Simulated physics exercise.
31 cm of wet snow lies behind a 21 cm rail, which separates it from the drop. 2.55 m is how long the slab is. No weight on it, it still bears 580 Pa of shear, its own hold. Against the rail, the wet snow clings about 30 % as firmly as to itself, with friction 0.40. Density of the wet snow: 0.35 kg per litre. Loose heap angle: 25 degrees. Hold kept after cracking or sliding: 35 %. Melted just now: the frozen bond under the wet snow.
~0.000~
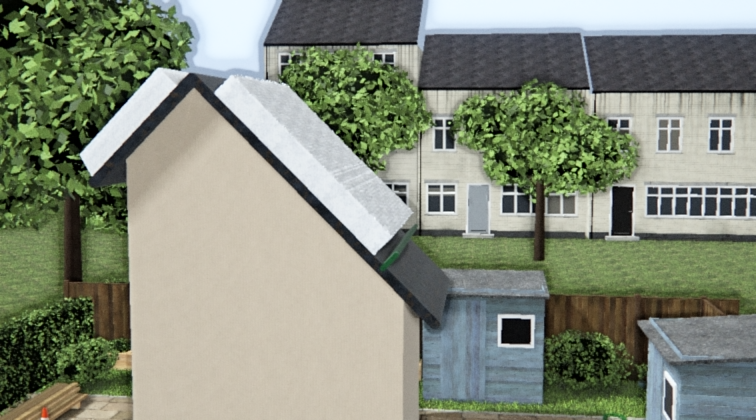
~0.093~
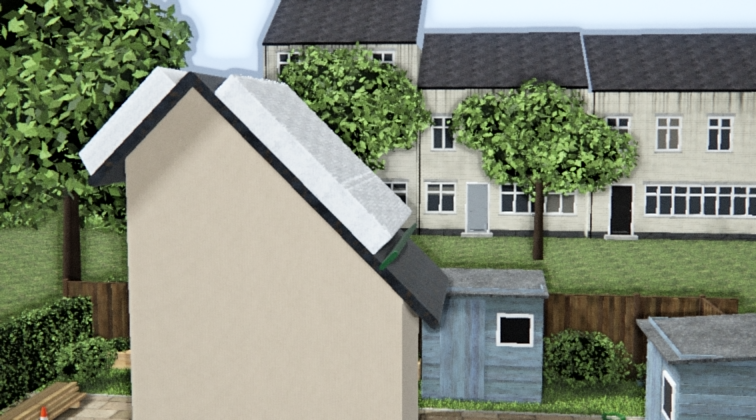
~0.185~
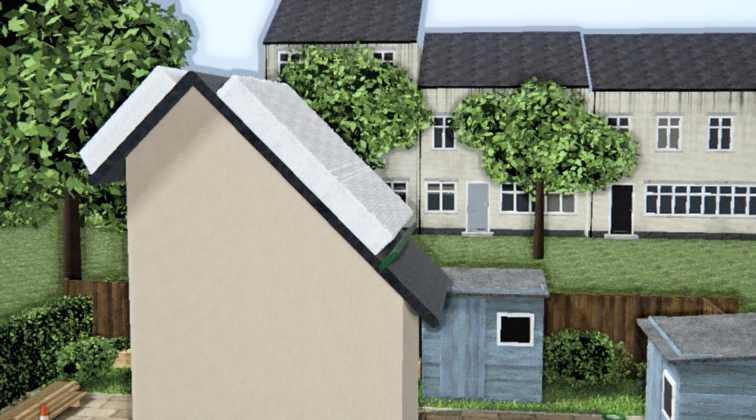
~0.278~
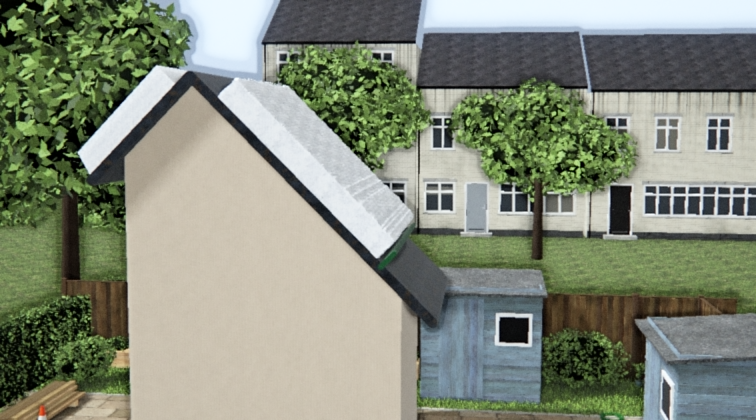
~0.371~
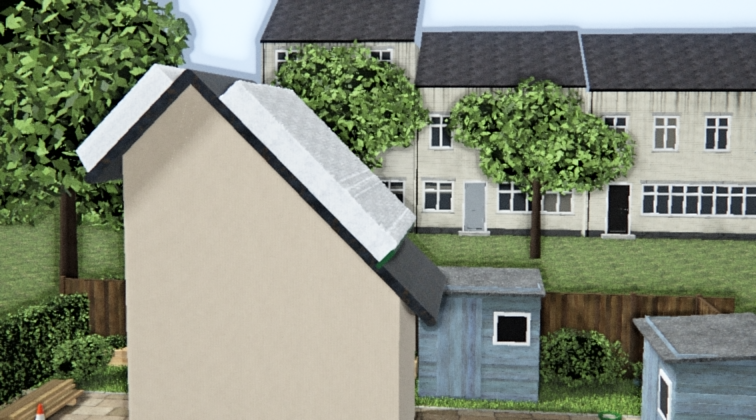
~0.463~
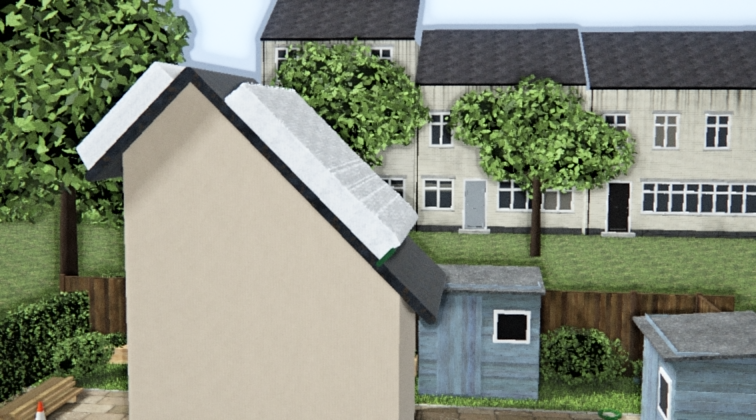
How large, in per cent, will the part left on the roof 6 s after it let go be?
My estimate is about 58 per cent.
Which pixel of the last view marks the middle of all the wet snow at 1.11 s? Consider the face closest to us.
Estimated pixel: (342, 199).
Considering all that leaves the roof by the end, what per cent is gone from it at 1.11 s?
The value is close to 0 %.
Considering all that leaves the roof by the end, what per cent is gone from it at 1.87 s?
40 %.
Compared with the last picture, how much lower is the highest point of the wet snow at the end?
Around 0.9 m.
After 1.11 s, 100 % of the snow is on the roof.
After 1.87 s, 84 % of the snow is on the roof.
After 2.64 s, 69 % of the snow is on the roof.
After 3.40 s, 67 % of the snow is on the roof.
After 6.00 s, 58 % of the snow is on the roof.
